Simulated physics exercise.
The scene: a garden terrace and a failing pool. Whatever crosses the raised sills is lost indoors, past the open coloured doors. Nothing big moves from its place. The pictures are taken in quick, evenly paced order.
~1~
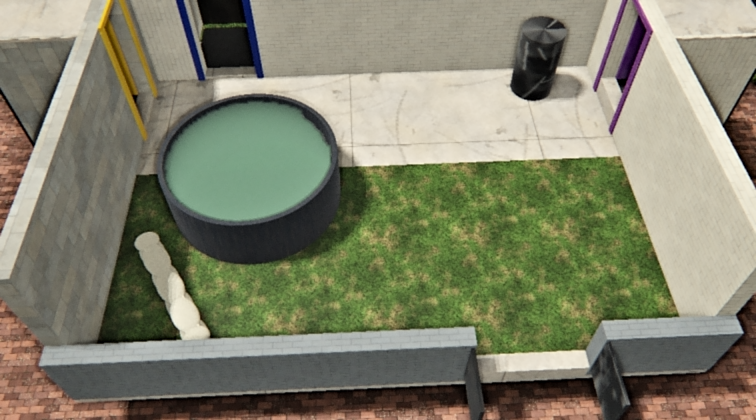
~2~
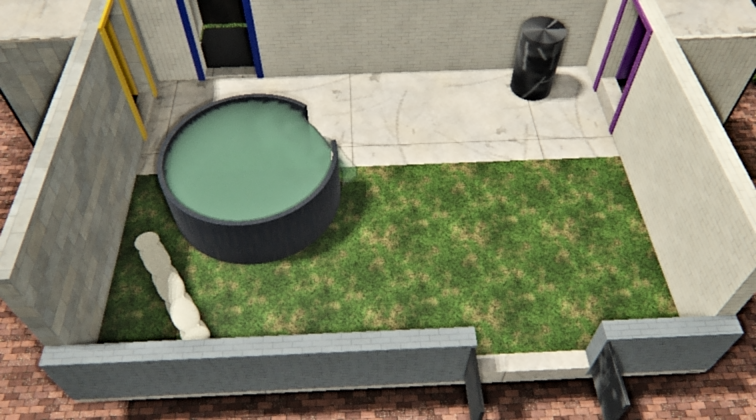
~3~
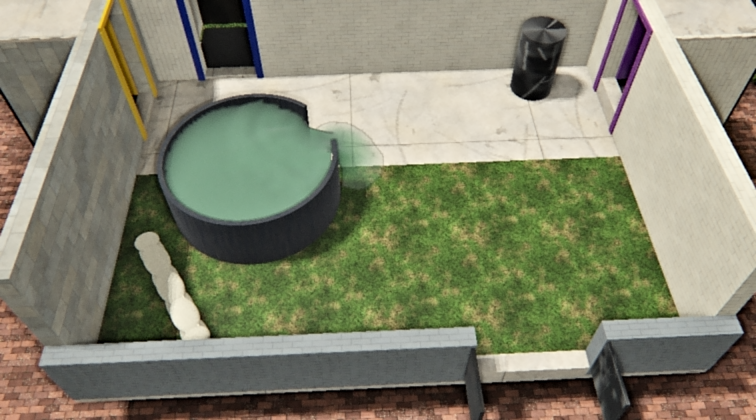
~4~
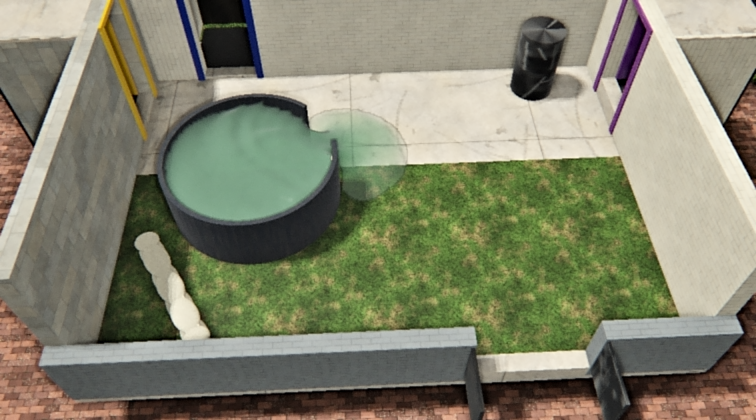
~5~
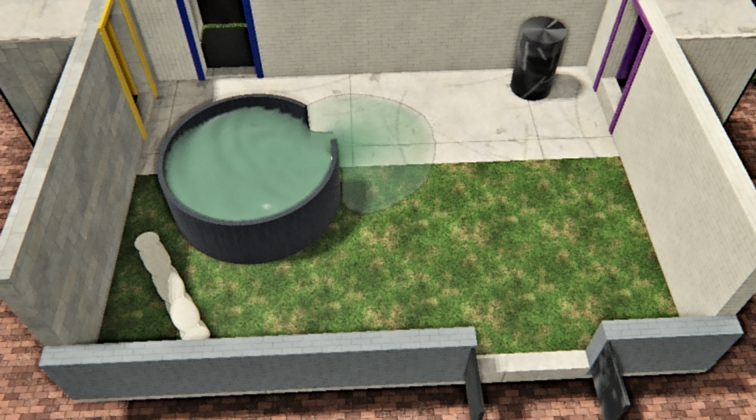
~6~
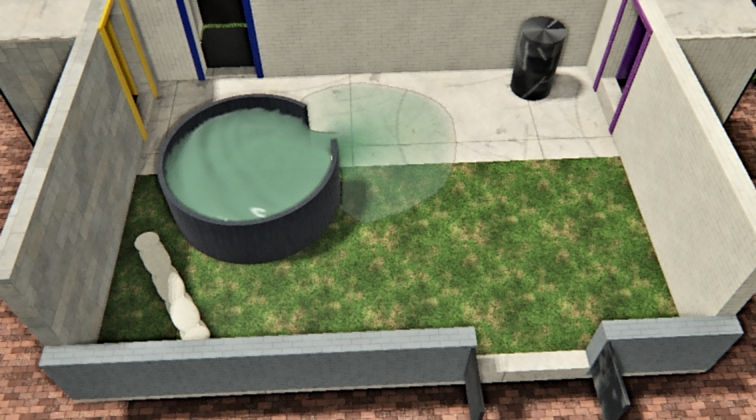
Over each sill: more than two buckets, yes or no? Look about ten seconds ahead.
Yellow door: No, not more; blue door: No, not more; purple door: No, not more.
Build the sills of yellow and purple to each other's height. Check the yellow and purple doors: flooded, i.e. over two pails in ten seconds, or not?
Yellow door stays within bounds; purple door overflows.
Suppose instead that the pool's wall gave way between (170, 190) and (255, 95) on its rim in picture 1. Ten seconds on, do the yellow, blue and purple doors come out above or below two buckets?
Well, the yellow door gets past it, then the blue door gets past it, and the purple door stays beneath it.
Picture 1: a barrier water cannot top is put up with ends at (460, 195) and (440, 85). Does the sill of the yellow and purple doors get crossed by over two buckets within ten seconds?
Yellow exceeds the limit; purple falls short.
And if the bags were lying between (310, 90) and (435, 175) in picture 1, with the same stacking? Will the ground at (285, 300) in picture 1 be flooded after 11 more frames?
At that place: No water.
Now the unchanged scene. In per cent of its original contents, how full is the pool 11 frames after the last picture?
My reading is 62 %.
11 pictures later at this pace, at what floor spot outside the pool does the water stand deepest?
Somewhere near (511, 82), I think.
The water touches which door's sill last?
Observed: The door marked yellow.
A moment on, water covers 30 % of the floor; the yellow door not reached, the blue door not reached, the purple door not reached.
Next, water covers 40 % of the floor; the yellow door not reached, the blue door wet at the sill, nothing in, the purple door wet at the sill, nothing in.
Then, water covers 55 % of the floor; the yellow door not reached, the blue door wet at the sill, nothing in, the purple door wet at the sill, nothing in.
Later, water covers 75 % of the floor; the yellow door wet at the sill, nothing in, the blue door wet at the sill, nothing in, the purple door wet at the sill, nothing in.
In the end, water covers 95 % of the floor; the yellow door wet at the sill, nothing in, the blue door wet at the sill, nothing in, the purple door wet at the sill, nothing in.
